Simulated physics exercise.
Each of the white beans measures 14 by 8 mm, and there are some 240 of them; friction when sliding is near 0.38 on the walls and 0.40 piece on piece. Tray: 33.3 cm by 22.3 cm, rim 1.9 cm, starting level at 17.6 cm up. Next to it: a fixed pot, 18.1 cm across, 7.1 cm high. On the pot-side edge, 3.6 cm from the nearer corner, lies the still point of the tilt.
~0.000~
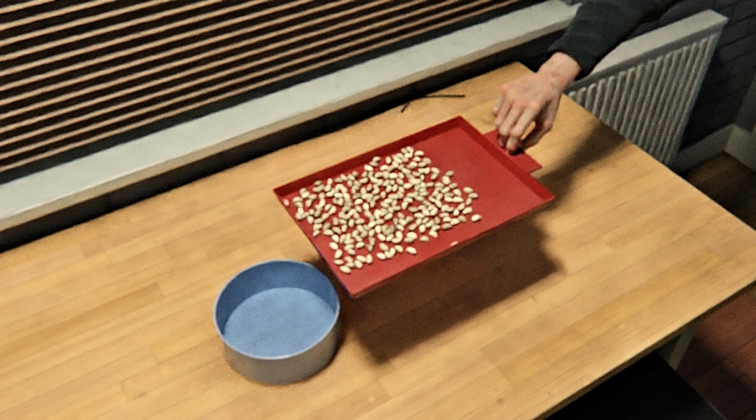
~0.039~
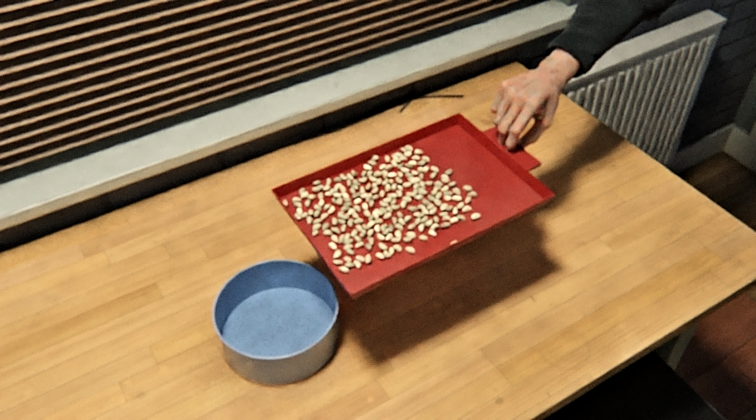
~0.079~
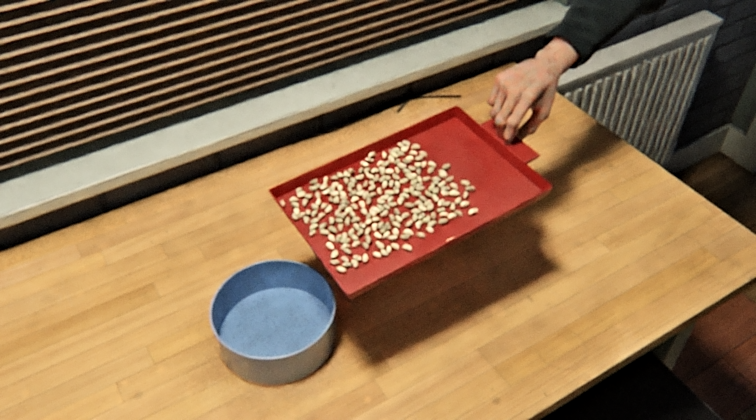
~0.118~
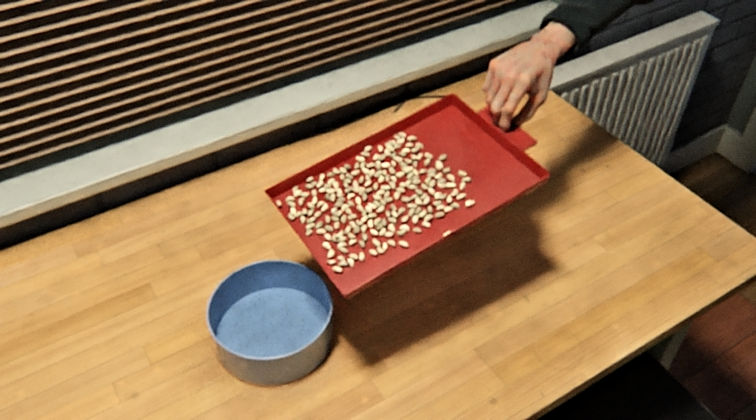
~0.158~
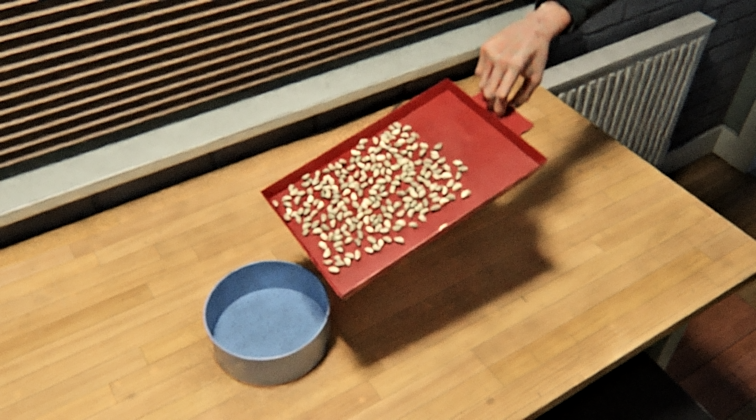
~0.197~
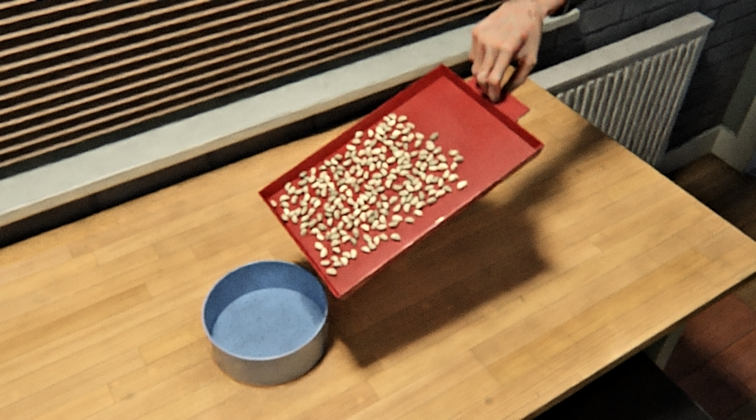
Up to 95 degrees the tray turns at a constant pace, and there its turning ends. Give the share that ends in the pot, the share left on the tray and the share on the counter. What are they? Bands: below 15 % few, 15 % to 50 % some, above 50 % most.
Result: Pot: Most, tray: Few, counter: Some.
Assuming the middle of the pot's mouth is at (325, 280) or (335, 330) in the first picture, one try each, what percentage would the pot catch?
About 25 and 35 per cent.
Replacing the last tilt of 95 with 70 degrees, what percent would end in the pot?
In that case it comes to about 55 in a hundred.
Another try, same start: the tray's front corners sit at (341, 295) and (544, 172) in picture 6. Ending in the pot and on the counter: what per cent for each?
In the pot: 0 per cent; on the counter: 100 per cent.
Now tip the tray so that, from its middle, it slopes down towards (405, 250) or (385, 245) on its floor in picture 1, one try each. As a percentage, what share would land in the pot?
First try: Around 0 percent; second try: Around 5 percent.
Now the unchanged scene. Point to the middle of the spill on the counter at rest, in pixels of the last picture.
The spill's middle ends up near (237, 410).
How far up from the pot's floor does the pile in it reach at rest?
It reaches roughly 2.0 cm.
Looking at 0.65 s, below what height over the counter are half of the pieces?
The halfway mark is near 18 cm.
After 0.47 s, tilt 57 degrees; the tray holds 100 %, the pot 0 %.
Then, at 0.65 s, tilt 82 degrees; the tray holds 60 %, the pot 0 %.
Then, at 0.95 s, tilt 95 degrees; the tray holds 0 %, the pot 70 %.
At rest (2.0 s), pot 75 %, tray 0 %, counter 25 %.
